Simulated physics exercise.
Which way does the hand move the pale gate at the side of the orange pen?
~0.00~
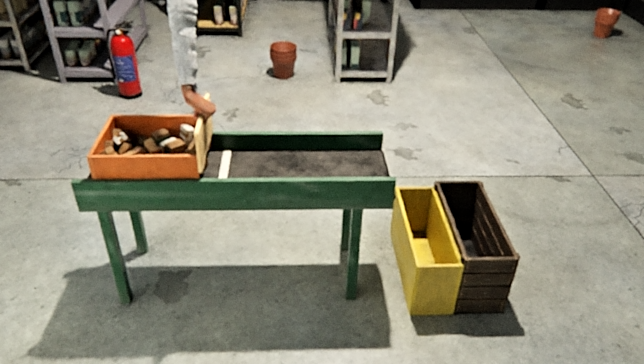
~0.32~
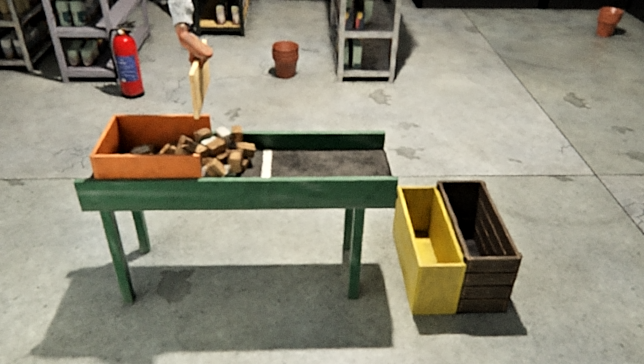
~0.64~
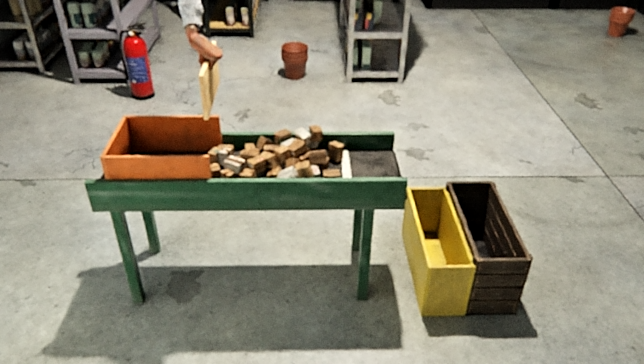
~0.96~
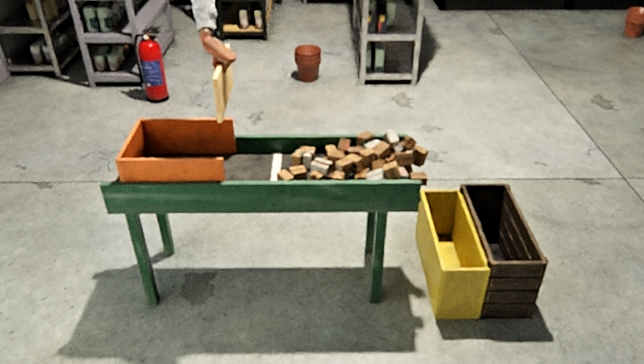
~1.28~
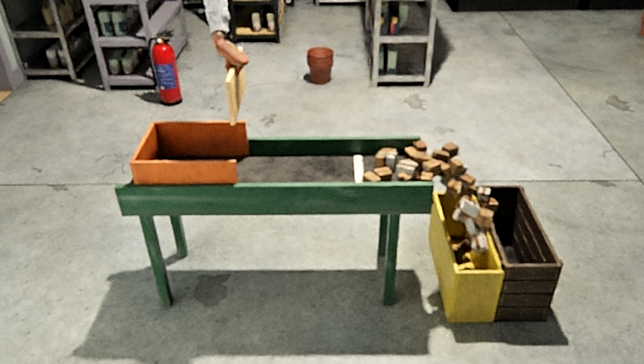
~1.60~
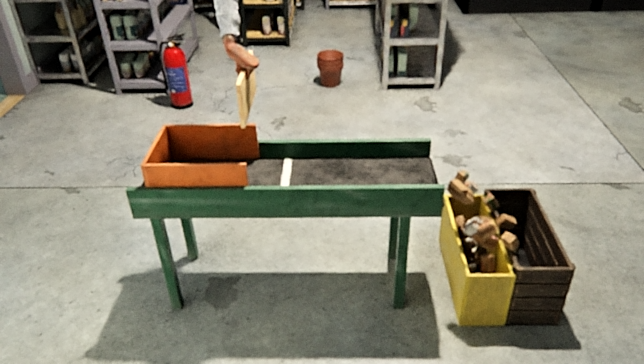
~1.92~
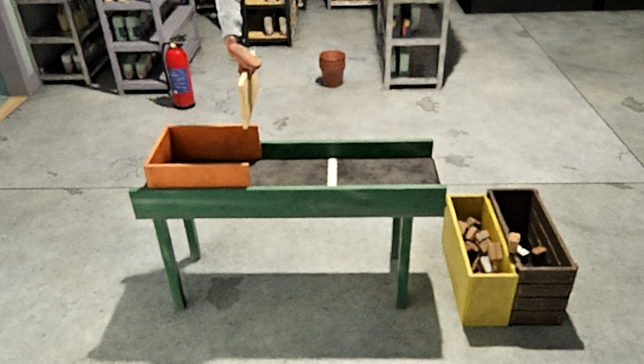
The hand moves the gate up, lifting it clear of the blocks.
The clip opens on a green-sided belt with an orange pen full of small loose blocks at its left end, while a hand holds a pale gate at the pen's open side. The hand lifts the gate, and the blocks spread out of the pen as the belt carries them right. They travel along in a loose heap, leaving the pen empty, as the view pans slightly left. Reaching the far end, they tumble off in a stream toward the yellow box and the dark tote beside it. Most settle in the yellow box, a few lie in the dark tote, and the belt is left bare.
